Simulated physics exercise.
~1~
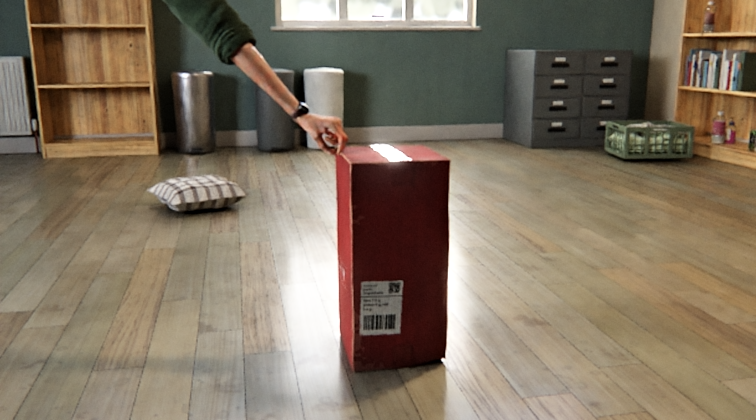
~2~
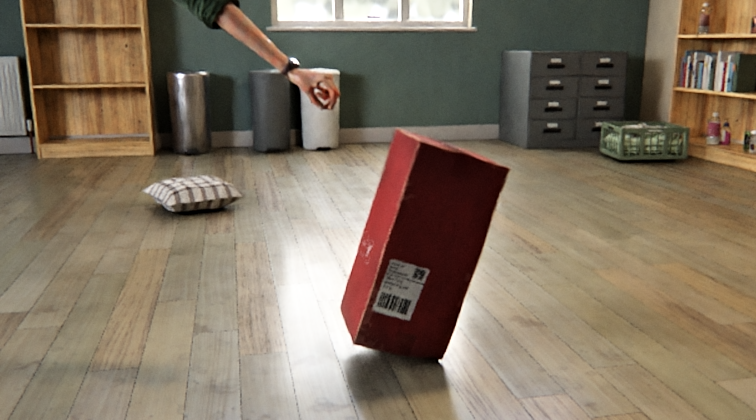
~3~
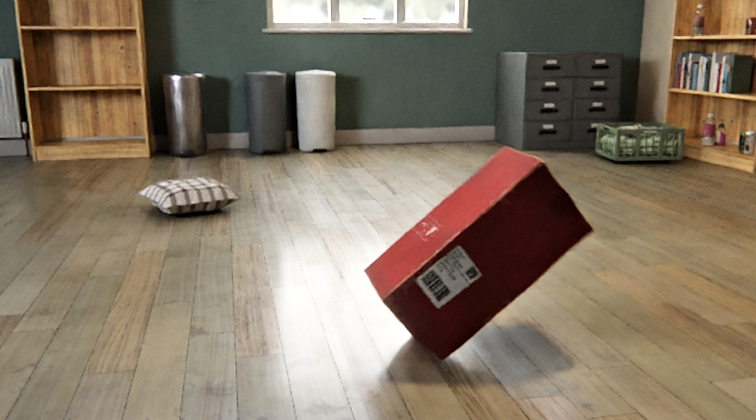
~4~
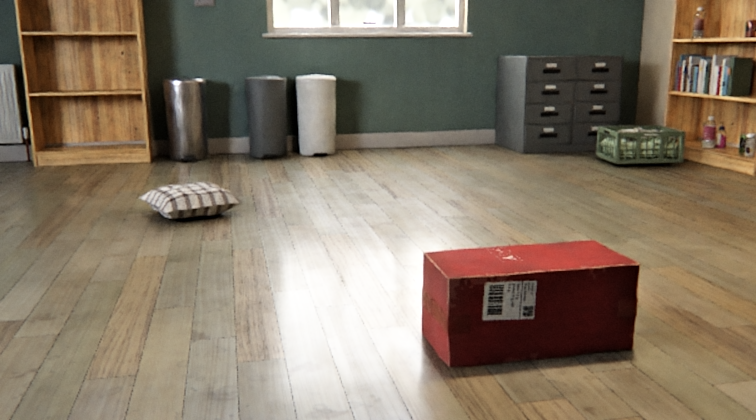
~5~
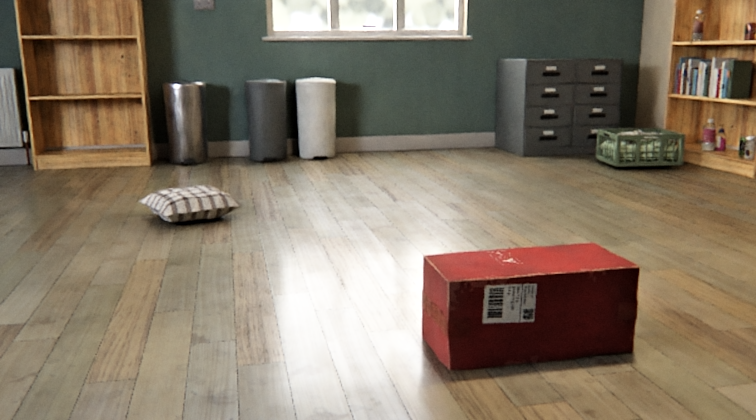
A hand reached in from above and touched the top of a tall red parcel standing on a wooden floor, then let go and drew back as the parcel tilted to the right, toppled over and came to rest on its side.
